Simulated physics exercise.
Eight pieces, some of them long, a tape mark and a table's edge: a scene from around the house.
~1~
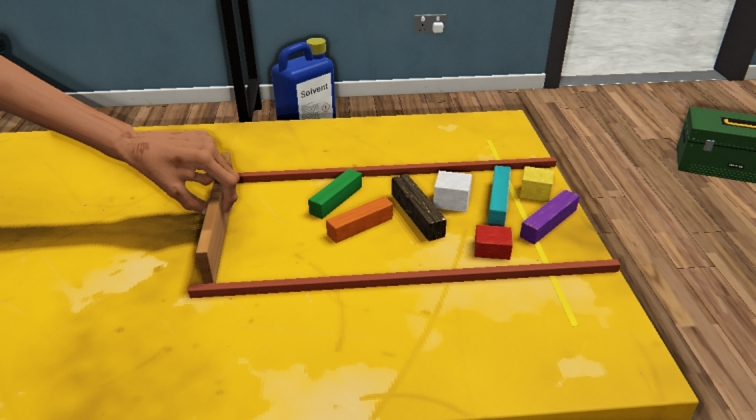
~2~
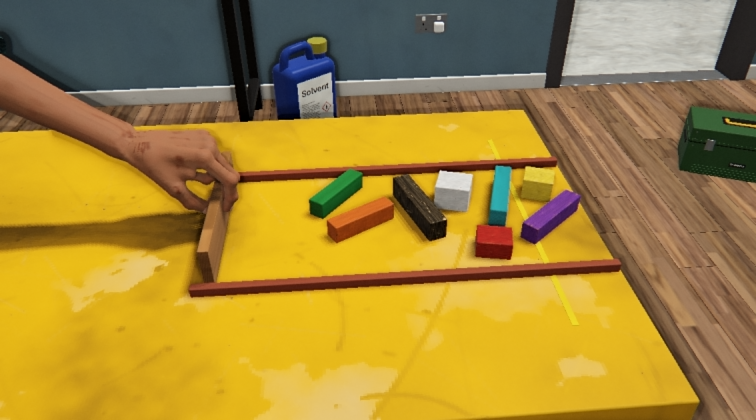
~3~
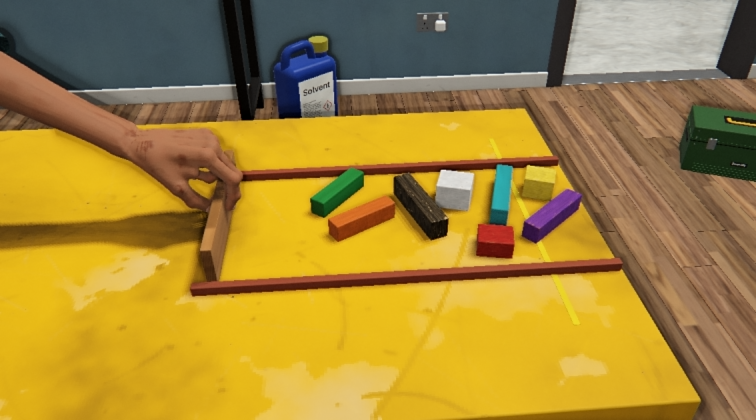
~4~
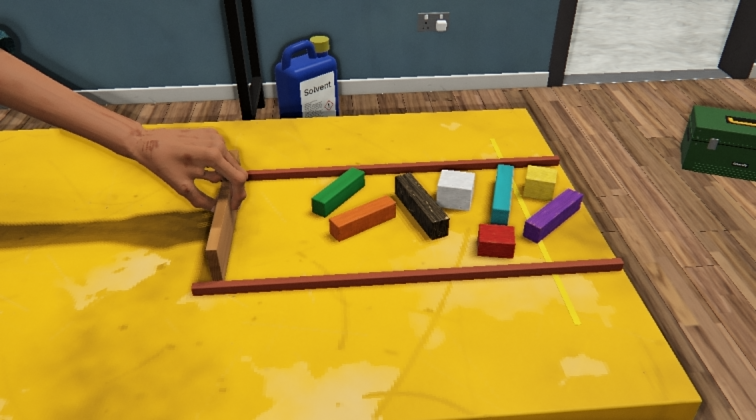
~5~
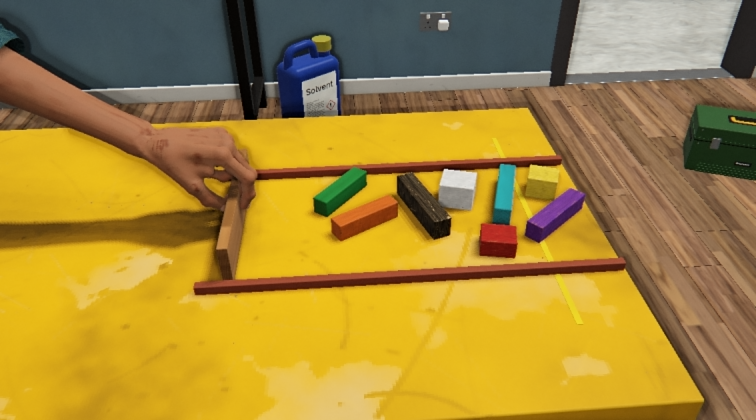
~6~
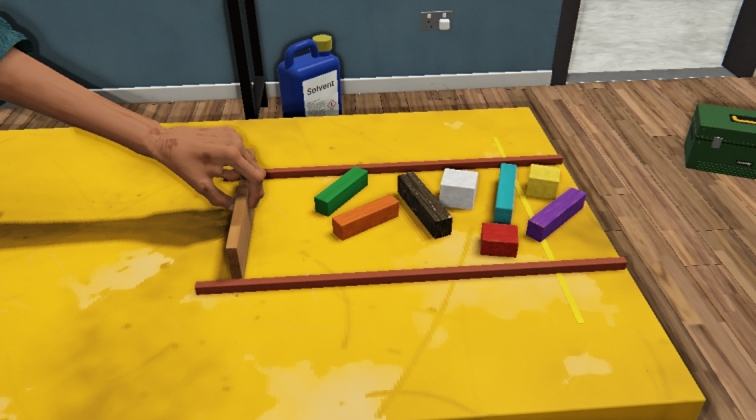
At the start, a hand holds a small wooden board upright at the left end of two red rails on a yellow table, with eight colourful blocks and bars spread between the rails. The hand then slides the board slightly to the right, still short of the pieces, which stay in place.
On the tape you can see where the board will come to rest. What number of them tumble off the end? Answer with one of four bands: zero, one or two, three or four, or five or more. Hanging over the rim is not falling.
Three or four.
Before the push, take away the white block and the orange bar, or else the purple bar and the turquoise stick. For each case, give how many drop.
1, then 2.
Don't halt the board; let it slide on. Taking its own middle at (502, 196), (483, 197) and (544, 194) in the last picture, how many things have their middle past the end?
2, 1, 4.
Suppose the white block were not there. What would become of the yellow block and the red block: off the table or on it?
I'd say the yellow block ends up down, while the red block stays where it is.
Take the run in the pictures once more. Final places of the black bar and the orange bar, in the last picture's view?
In the last picture the black bar sits around (569, 193) and the orange bar around (558, 209).
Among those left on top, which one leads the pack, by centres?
That is the purple bar.
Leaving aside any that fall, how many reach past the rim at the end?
Tally: 1.
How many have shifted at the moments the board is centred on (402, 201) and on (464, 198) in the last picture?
By then 4, and 8.
Soon after, none off yet; yellow block at rest near (543, 182); purple bar at rest near (557, 214); turquoise stick at rest near (506, 193).
After that, none off yet; yellow block displaced a little near (555, 181); purple bar moving near (564, 216); turquoise stick displaced a little near (535, 192).
In the end, the number that fall off is three or four; gone, white block, turquoise stick and yellow block.
